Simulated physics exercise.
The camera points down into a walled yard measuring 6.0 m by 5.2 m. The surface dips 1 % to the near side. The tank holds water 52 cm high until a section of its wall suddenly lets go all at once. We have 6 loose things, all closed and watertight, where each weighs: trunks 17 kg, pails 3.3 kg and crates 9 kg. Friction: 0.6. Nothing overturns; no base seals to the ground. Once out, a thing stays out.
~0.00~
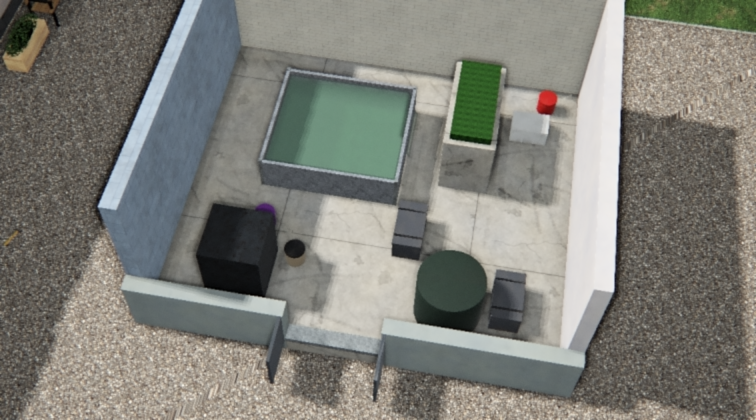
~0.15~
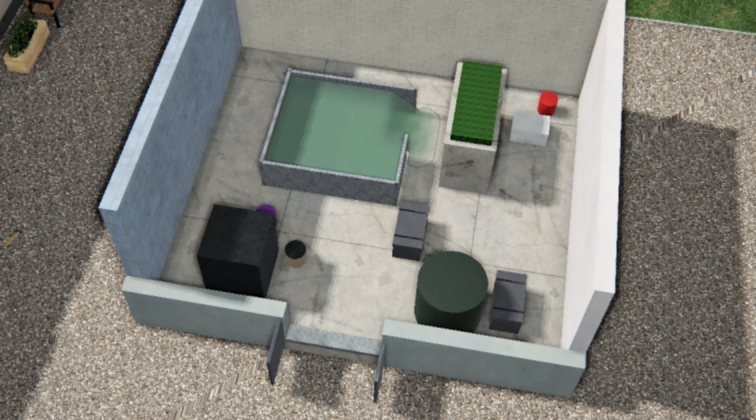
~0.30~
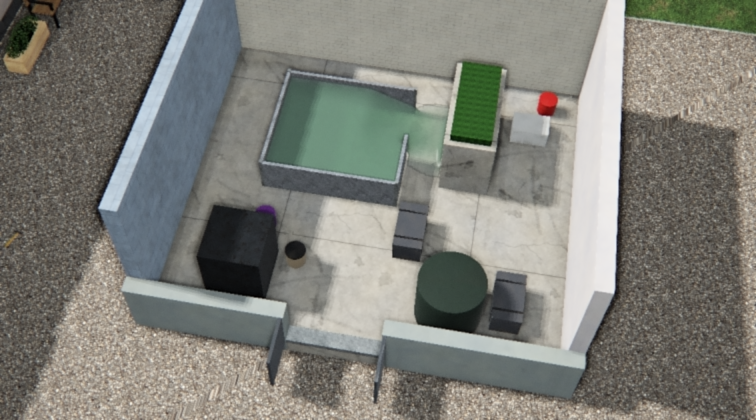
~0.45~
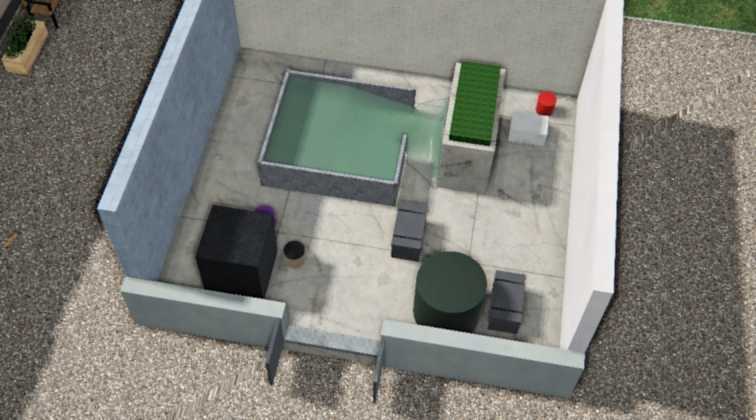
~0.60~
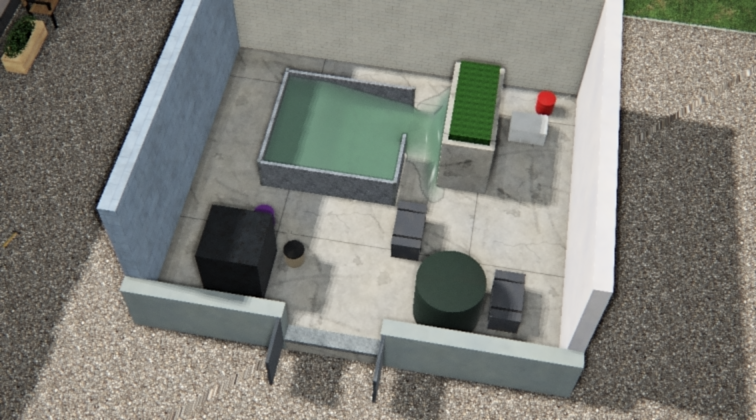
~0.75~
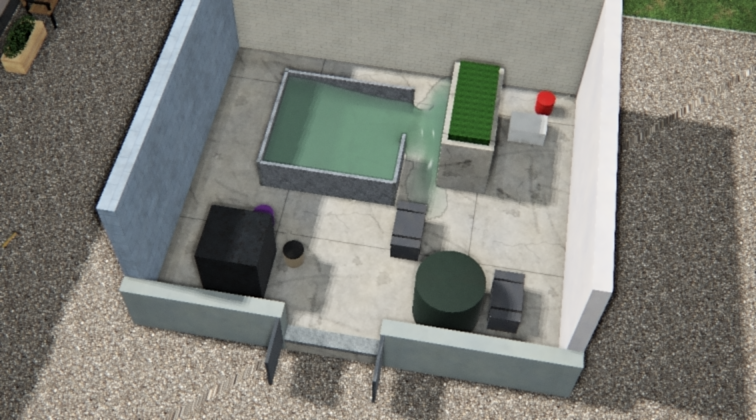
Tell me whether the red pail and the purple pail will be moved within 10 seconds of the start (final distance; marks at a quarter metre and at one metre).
In order: The red pail ought to be borne away; the purple pail ought to stand firm.
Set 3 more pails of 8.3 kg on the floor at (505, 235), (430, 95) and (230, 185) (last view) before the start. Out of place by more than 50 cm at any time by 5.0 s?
Result, in listed order: Not exceeded / exceeded / not exceeded.
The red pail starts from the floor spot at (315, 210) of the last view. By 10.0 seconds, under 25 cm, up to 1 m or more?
Put there, it remains roughly in place.
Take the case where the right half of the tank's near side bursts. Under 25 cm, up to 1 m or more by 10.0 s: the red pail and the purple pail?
Red pail: Roughly where it was; purple pail: Roughly where it was.
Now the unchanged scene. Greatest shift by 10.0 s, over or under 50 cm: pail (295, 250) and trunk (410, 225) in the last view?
Within the limit, then beyond the limit.
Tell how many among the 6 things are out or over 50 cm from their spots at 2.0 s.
1.
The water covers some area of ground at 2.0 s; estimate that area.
About 13 m2.
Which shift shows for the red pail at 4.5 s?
By that time, close to 200 cm.
After 2.0 s the red pail is near (550, 101), 0.1 m from its start, aground; the purple pail is near (263, 213), 0.0 m from its start, aground; 0 of 6 are out; 0 afloat.
After 4.5 s the red pail is near (516, 190), 2.0 m from its start, aground; the purple pail is near (263, 213), 0.0 m from its start, aground; 1 of 6 are out; 0 afloat.
After 7.0 s the red pail is near (496, 205), 2.4 m from its start, aground; the purple pail is near (263, 213), 0.0 m from its start, aground; 1 of 6 are out; 2 afloat.
After 10.0 s the red pail is near (508, 247), 3.1 m from its start, afloat; the purple pail is near (263, 213), 0.0 m from its start, aground; 1 of 6 are out; 3 afloat.
